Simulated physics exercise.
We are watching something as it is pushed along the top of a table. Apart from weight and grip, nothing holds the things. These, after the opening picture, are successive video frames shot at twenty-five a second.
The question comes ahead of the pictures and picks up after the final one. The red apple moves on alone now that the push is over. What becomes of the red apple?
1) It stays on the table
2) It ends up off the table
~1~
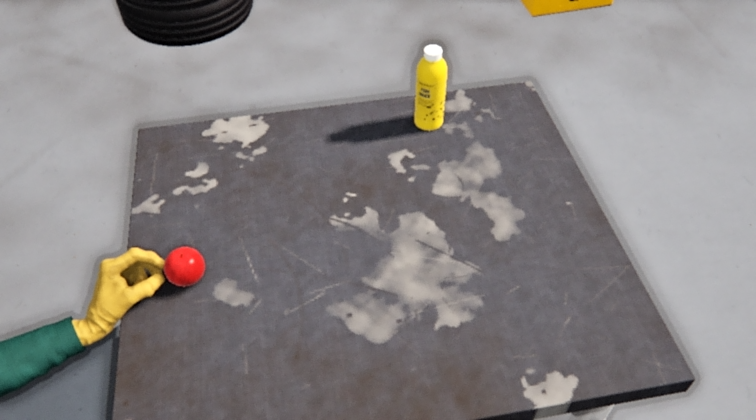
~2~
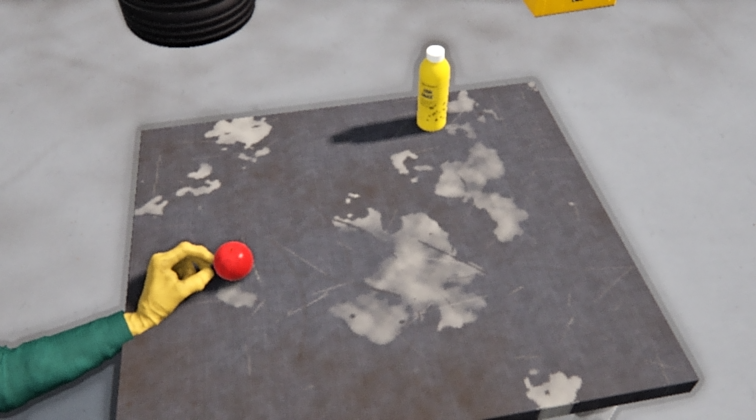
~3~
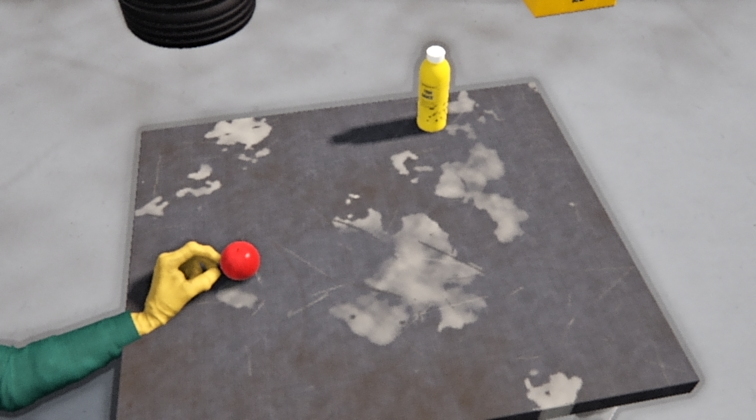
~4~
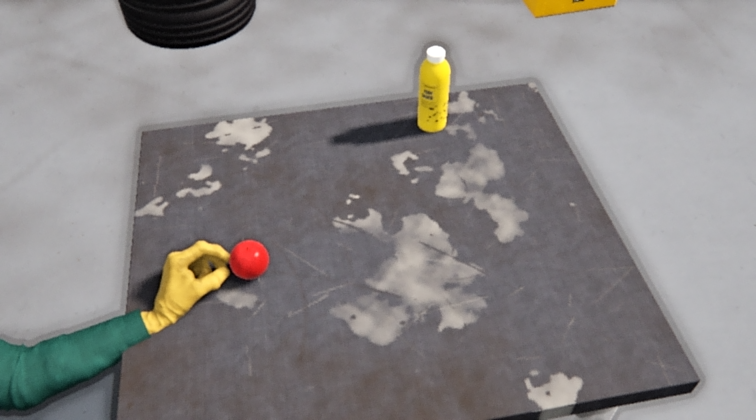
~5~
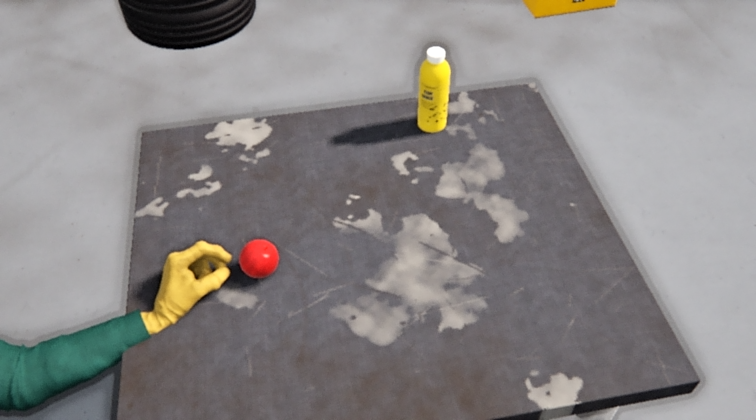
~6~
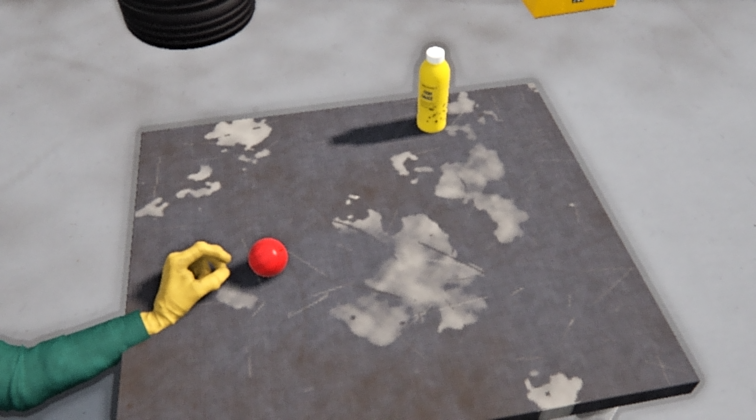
Option 1: It stays on the table.
Then, 0.10 s past the last view, red apple displaced about its own width near (289, 255).
Then, 0.20 s past the last view, red apple displaced about its own width near (305, 252).
Then, 0.40 s past the last view, red apple displaced well along near (330, 249).
Finally, moved from the start, red apple. Final places as the last picture's camera would see them, red apple near (340, 247).
